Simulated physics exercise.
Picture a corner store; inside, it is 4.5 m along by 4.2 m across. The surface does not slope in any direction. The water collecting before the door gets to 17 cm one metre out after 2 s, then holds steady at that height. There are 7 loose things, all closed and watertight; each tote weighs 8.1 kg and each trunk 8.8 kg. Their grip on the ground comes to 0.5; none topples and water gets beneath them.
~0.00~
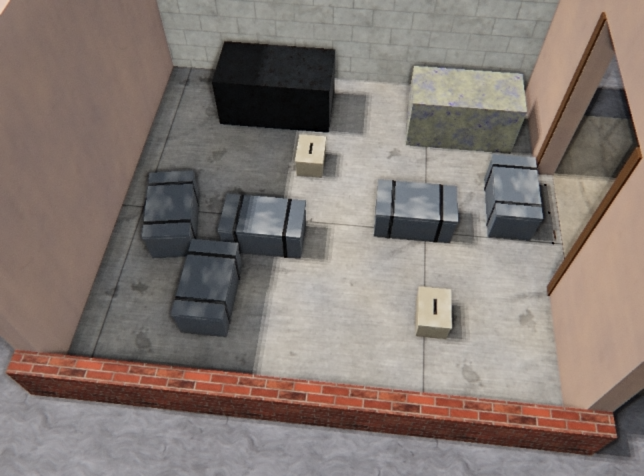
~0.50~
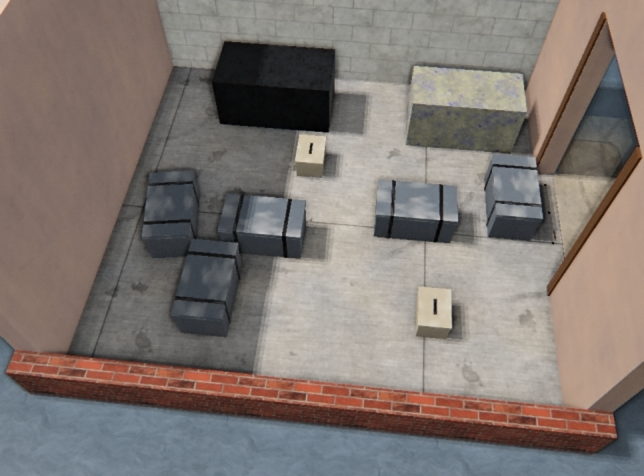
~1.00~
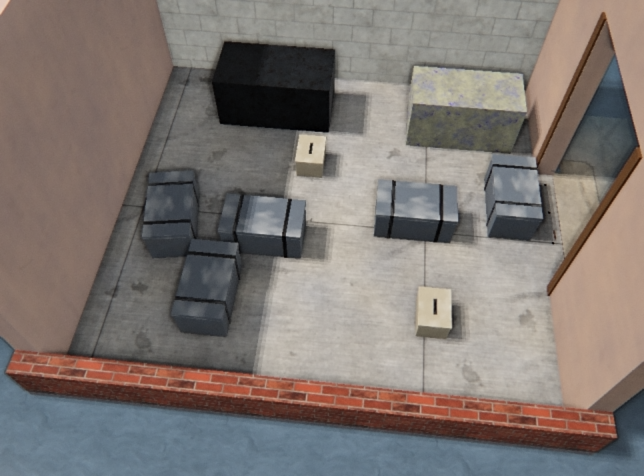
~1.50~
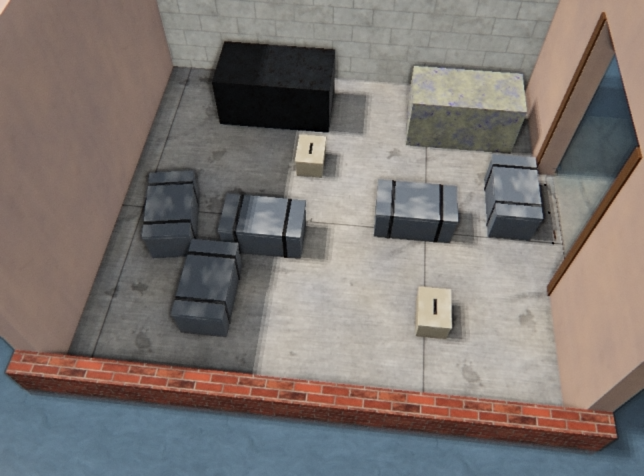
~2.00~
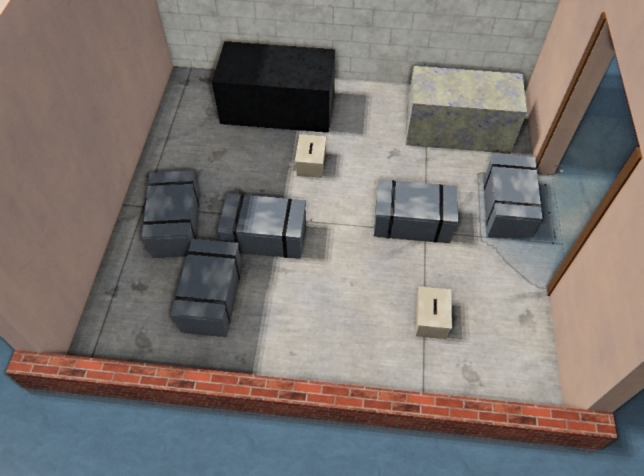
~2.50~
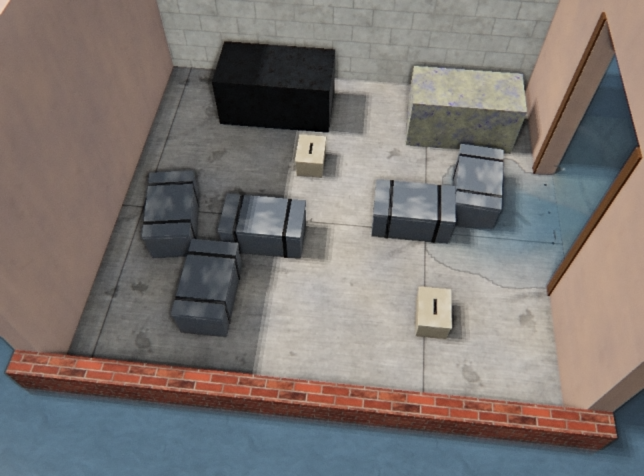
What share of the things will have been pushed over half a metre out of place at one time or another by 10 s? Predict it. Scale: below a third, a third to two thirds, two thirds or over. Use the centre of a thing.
Large share.
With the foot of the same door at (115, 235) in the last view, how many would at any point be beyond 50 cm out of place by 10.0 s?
Then 6.
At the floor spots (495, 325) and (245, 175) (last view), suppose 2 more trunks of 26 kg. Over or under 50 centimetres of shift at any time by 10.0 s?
Taking them in order, the first is within that distance and the second is beyond that distance.
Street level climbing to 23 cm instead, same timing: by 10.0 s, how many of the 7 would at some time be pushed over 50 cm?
Count: 7.
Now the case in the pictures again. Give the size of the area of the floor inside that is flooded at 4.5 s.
Around 9.5 m2 of it.
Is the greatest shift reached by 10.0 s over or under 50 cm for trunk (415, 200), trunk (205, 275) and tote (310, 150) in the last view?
So that's beyond it for the first, beyond it for the second and beyond it for the last.
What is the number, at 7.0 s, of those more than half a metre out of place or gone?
Tally at that time: 5.
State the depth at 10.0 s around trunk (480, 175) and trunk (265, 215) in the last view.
I'd estimate 10 cm for the first and 9 cm for the second.
After 3.5 s 1 of 7 are over 50 cm from their spots; 1 afloat.
After 4.5 s 2 of 7 are over 50 cm from their spots; 2 afloat.
After 7.0 s 5 of 7 are over 50 cm from their spots; 5 afloat.
After 10.0 s 5 of 7 are over 50 cm from their spots, and 5 have been at some point; 6 afloat.
